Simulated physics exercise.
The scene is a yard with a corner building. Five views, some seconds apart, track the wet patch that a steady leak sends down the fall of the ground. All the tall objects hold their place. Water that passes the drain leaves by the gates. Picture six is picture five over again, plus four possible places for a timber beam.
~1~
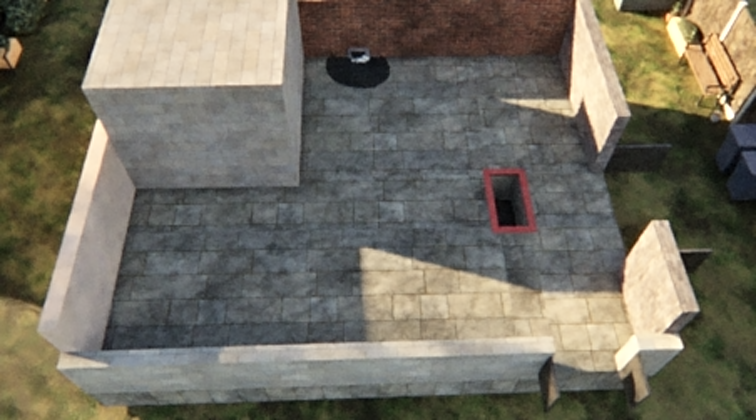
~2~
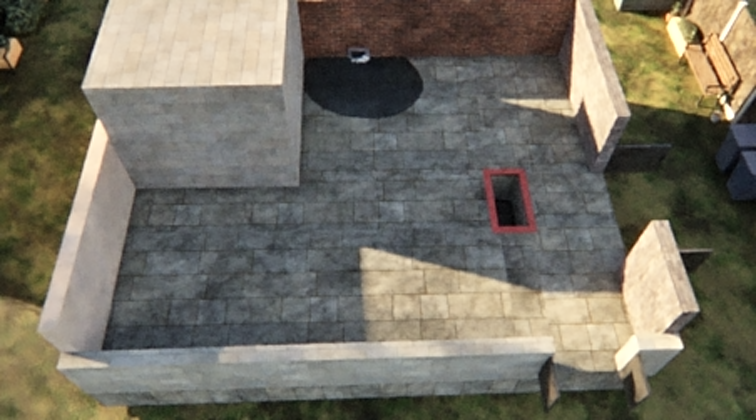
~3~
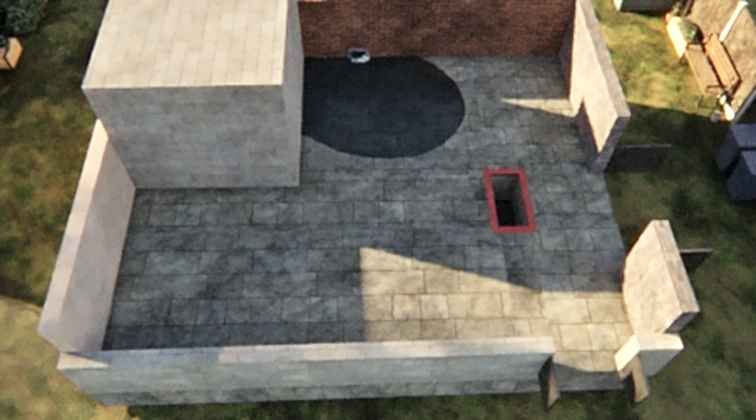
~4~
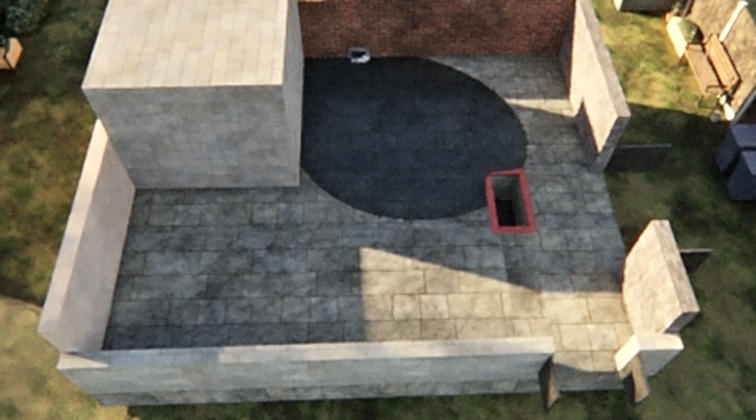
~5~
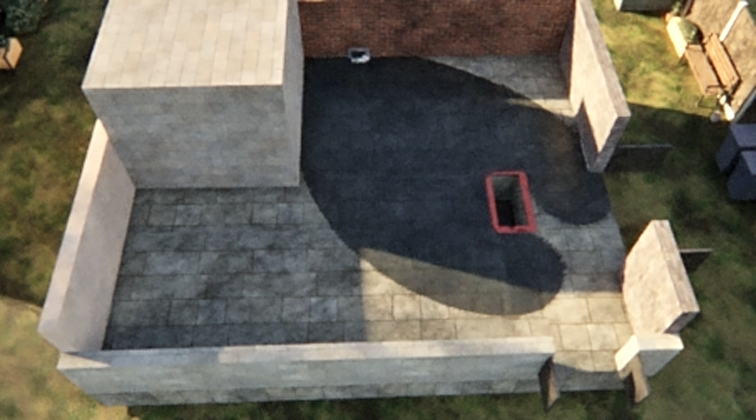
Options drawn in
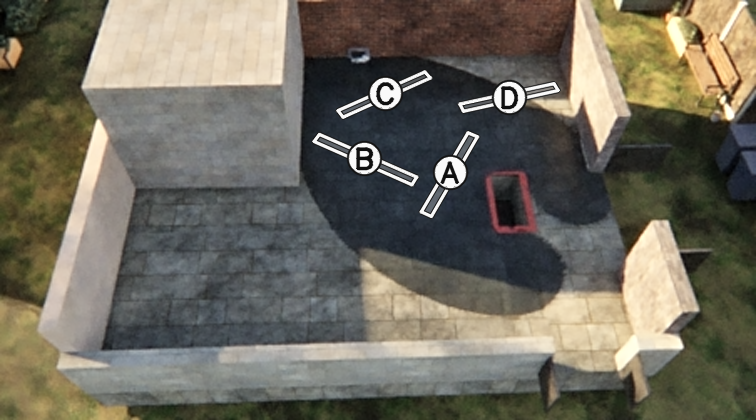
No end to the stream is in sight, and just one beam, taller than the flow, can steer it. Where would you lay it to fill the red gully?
B beats the others.
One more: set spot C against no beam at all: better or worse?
It is worse.
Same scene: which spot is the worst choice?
Here it is spot A.
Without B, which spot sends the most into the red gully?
Spot D.
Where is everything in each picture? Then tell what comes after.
Outfall at (358, 53); red gully at (509, 200); open gate at (603, 220); open gate at (577, 357); water covers 2 % of the ground and shows as far out as (385, 77); red gully still dry.
Water covers 7 % of the ground and shows as far out as (387, 112); red gully still dry.
Water covers 16 % of the ground and shows as far out as (411, 152); red gully still dry.
Water covers 30 % of the ground and shows as far out as (443, 216); red gully still dry.
Water covers 46 % of the ground and shows as far out as (549, 294); red gully taking water.
On the marked copy, A from (426, 214) to (472, 134); B from (316, 137) to (414, 180); C from (340, 113) to (427, 74); D from (461, 107) to (556, 87).
Choosing A, next to none of the stream runs into the red gully, about 99 % out by the gates.
Choosing B, about 53 % of the stream runs into the red gully, about 47 % out by the gates.
Choosing C, about 8 % of the stream runs into the red gully, about 92 % out by the gates.
Choosing D, about 36 % of the stream runs into the red gully, about 64 % out by the gates.
